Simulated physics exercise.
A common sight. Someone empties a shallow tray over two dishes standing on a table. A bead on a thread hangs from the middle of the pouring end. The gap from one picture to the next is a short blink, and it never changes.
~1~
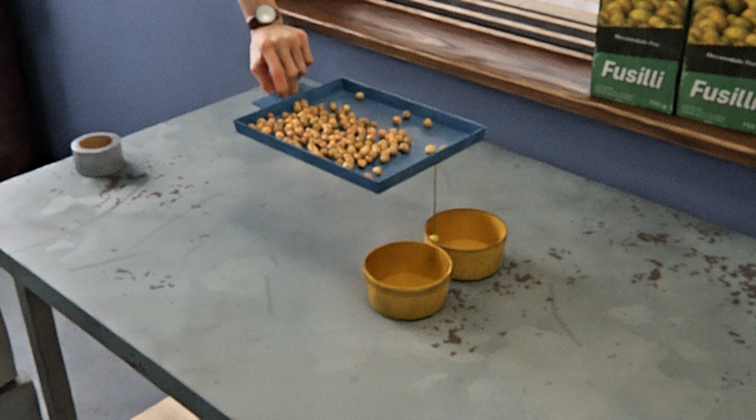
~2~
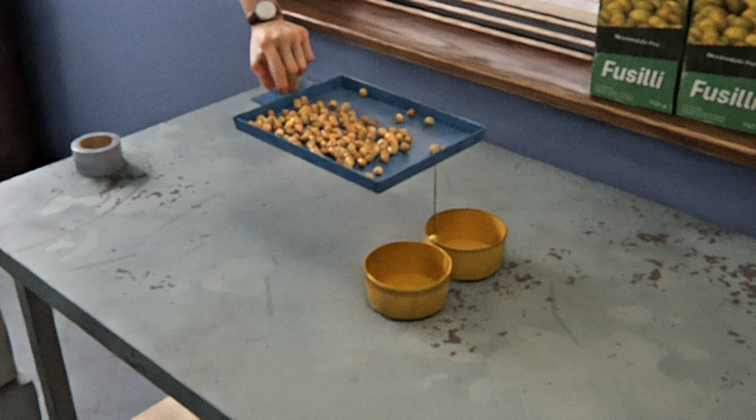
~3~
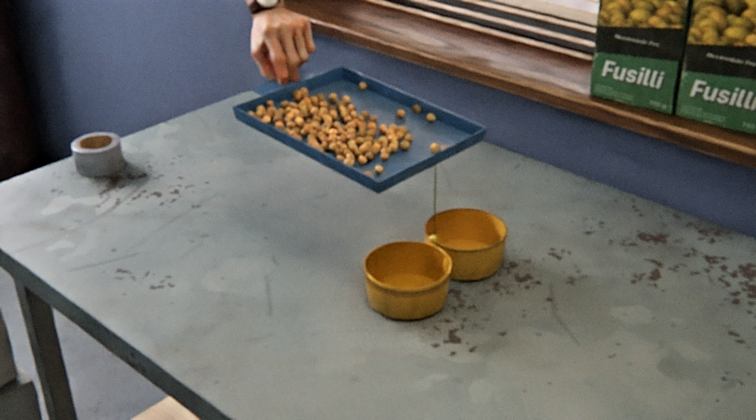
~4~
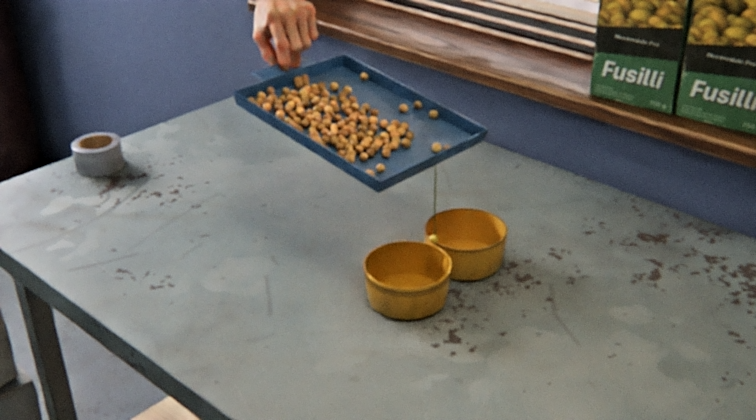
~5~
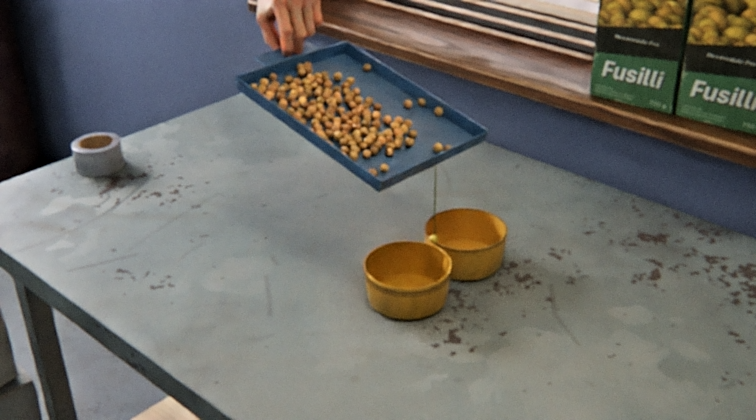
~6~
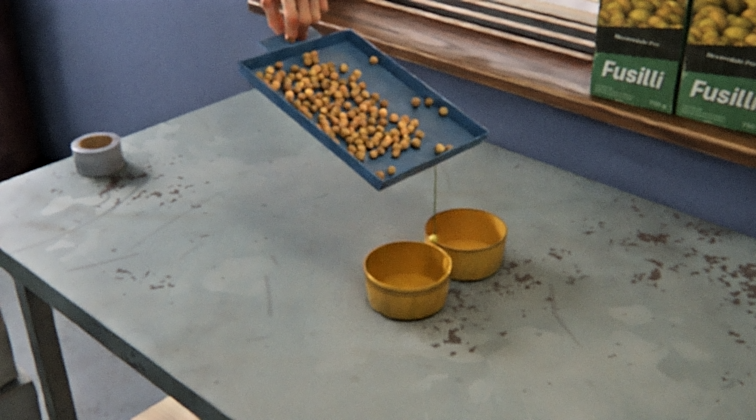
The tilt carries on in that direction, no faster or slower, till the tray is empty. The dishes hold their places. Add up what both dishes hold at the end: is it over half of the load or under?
The dishes gather below half.
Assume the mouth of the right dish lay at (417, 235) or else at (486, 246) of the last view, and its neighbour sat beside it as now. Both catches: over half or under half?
Taking the places in turn, it's shy of half and then past half.
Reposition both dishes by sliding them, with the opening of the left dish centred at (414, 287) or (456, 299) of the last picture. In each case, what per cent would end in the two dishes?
70 % and 50 %.
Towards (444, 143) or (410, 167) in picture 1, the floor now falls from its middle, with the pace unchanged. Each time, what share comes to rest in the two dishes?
80 % then 30 %, roughly.
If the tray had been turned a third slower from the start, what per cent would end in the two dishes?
Near 30 in a hundred.
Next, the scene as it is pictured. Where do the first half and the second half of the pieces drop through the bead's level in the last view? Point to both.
The first part passes (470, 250); everything after passes (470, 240).
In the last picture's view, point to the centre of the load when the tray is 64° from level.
Check around (436, 148) in the last picture.
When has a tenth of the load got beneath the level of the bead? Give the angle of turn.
A tilt of roughly 65°.
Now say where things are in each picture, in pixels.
In the first picture, corners of the pouring end at (378, 180) and (483, 127), level; middle of the load at (326, 135), round wooden beads; left dish at (441, 294); right dish at (498, 256); bead on its thread at (435, 239).
In the second picture, corners of the pouring end at (378, 180) and (483, 127), level; middle of the load at (326, 133).
In the third picture, corners of the pouring end at (379, 180) and (484, 128), tipped barely, lowest at the right corner; middle of the load at (326, 128).
In the fourth picture, corners of the pouring end at (380, 179) and (485, 129), tipped a little, lowest at the right corner; middle of the load at (327, 119).
In the fifth picture, corners of the pouring end at (381, 179) and (486, 130), tipped a little, lowest at the right corner; middle of the load at (330, 111), a small part on the move.
In the sixth picture, corners of the pouring end at (383, 179) and (486, 132), tipped clearly, lowest at the right corner; middle of the load at (337, 106), nearly all on the move; left dish at (441, 294); right dish at (498, 256).
Soon, tray tipped steeply; most on the tray; a small part outside both; a small part in the air.
A while on, tray tipped past a quarter turn; a small part on the tray; a stray few in the left dish; a small part in the right dish; about half outside both; about a quarter in the air.
Towards the end, tray tipped past a quarter turn; about a quarter in the right dish; most outside both.
Finally, tray tipped past a quarter turn; none in the left dish; about a quarter in the right dish; most outside both.
